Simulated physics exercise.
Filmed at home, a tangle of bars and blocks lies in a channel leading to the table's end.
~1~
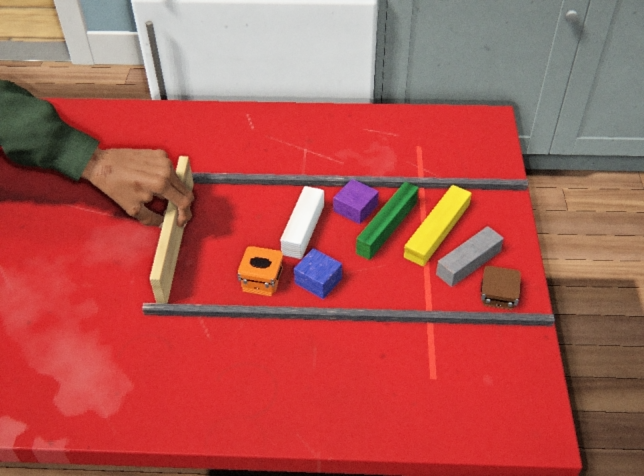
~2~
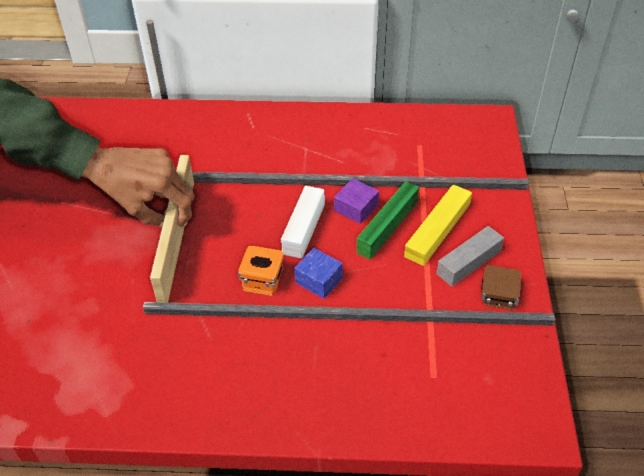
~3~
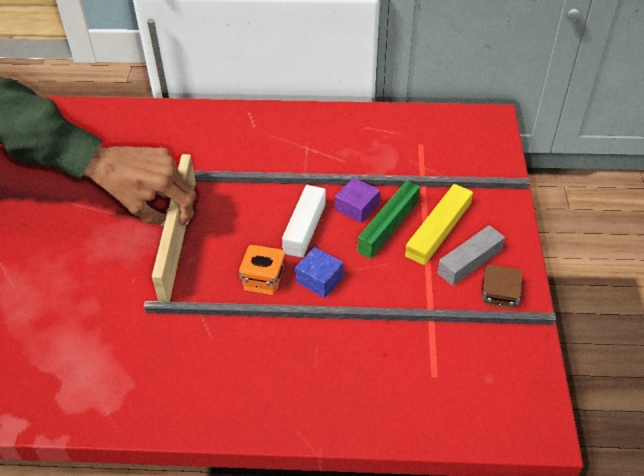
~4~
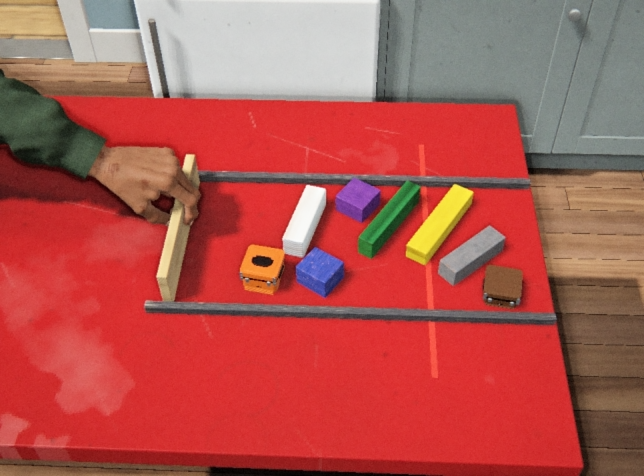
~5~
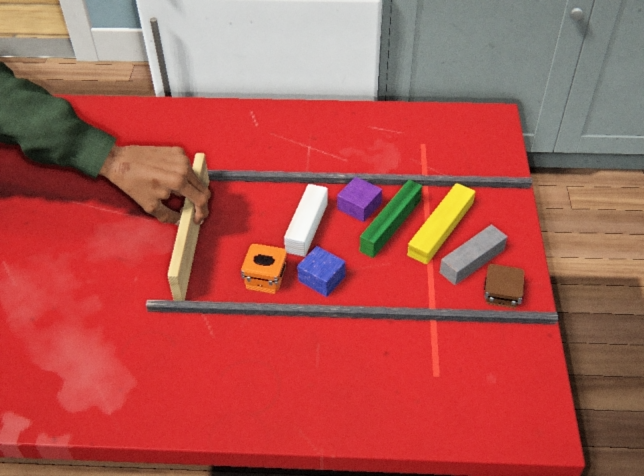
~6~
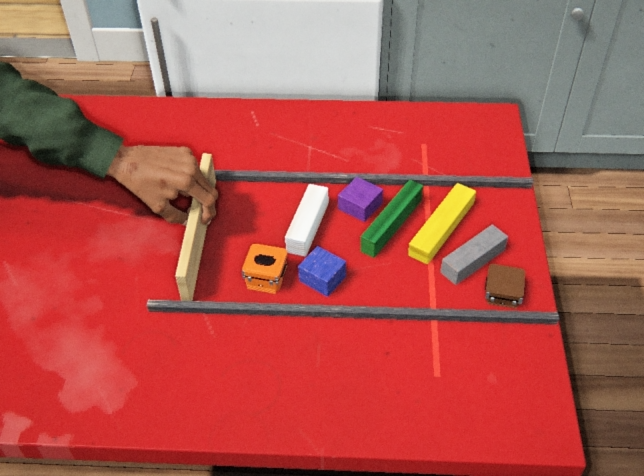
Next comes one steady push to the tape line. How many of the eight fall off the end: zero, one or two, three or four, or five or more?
In this one, nothing spills over.
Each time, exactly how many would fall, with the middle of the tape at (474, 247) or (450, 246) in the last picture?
It comes to 2, then 0.
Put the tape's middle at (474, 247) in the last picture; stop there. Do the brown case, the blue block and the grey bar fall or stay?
The outcome is that the brown case goes down, the blue block does not come off and the grey bar goes down.
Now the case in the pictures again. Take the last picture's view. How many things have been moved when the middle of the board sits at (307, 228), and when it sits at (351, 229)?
First 3 and then 5.
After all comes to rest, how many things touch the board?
At rest, 2 are in contact.
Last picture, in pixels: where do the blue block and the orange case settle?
Blue block at (488, 275), orange case at (451, 273).
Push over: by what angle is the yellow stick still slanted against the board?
It is near 30° out of line.
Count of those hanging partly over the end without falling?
The total would be 1.
A little later, none off yet; brown case at rest near (504, 287); grey bar at rest near (474, 254); yellow stick at rest near (443, 223).
Next, none off yet; brown case at rest near (504, 287); grey bar at rest near (474, 254); yellow stick at rest near (444, 222).
When it is over, the number that fall off is zero.
